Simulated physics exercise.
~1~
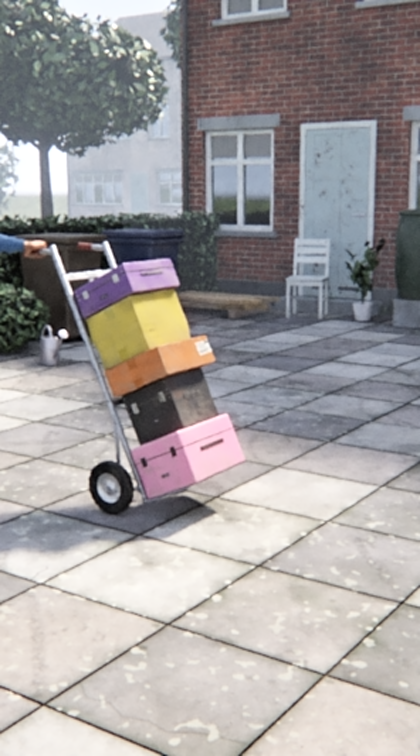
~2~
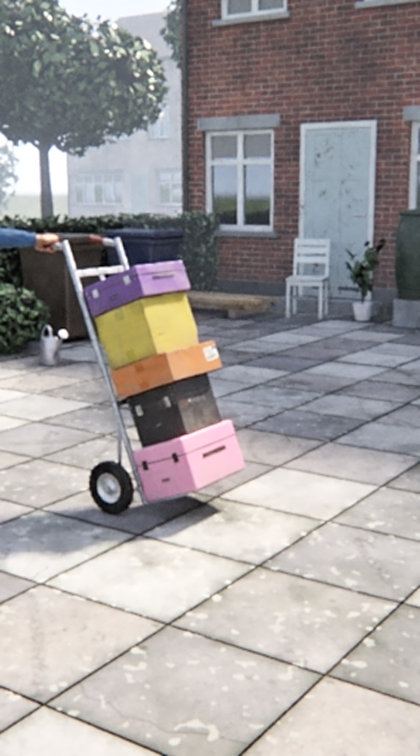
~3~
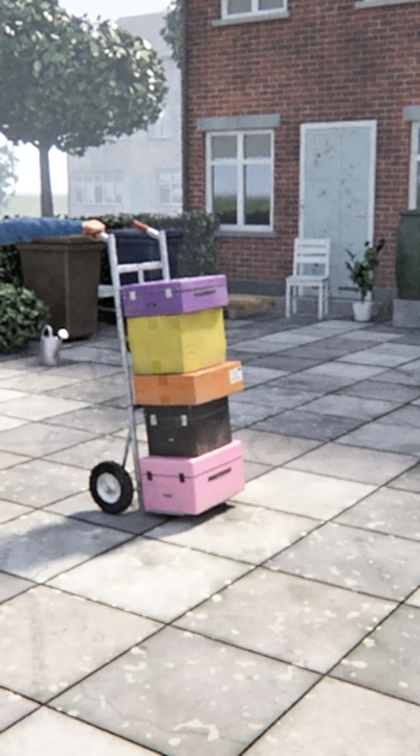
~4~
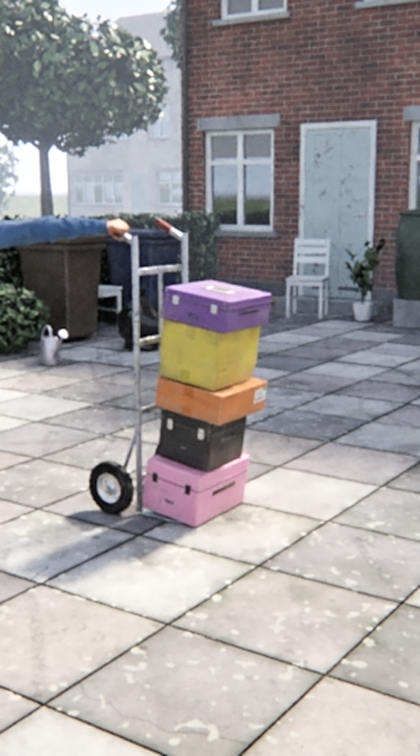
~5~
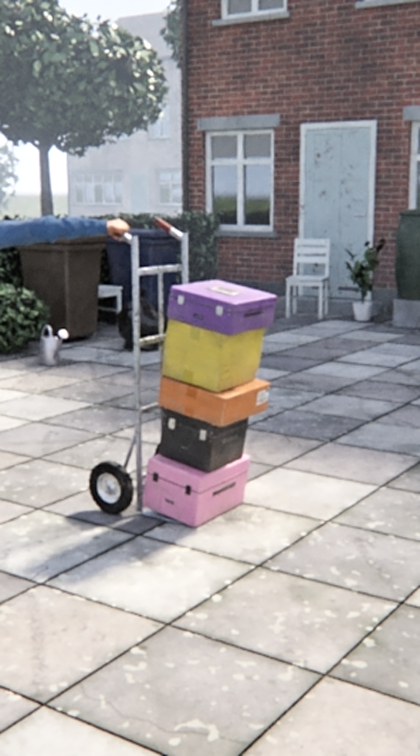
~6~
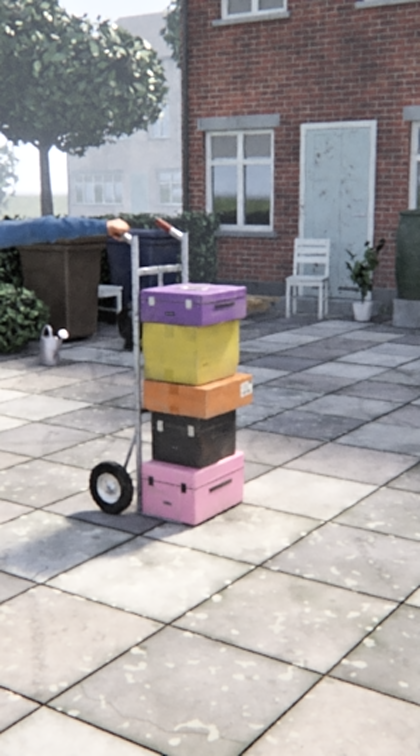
On a paved yard, a hand truck tips upright and its five stacked boxes wobble but stay stacked.
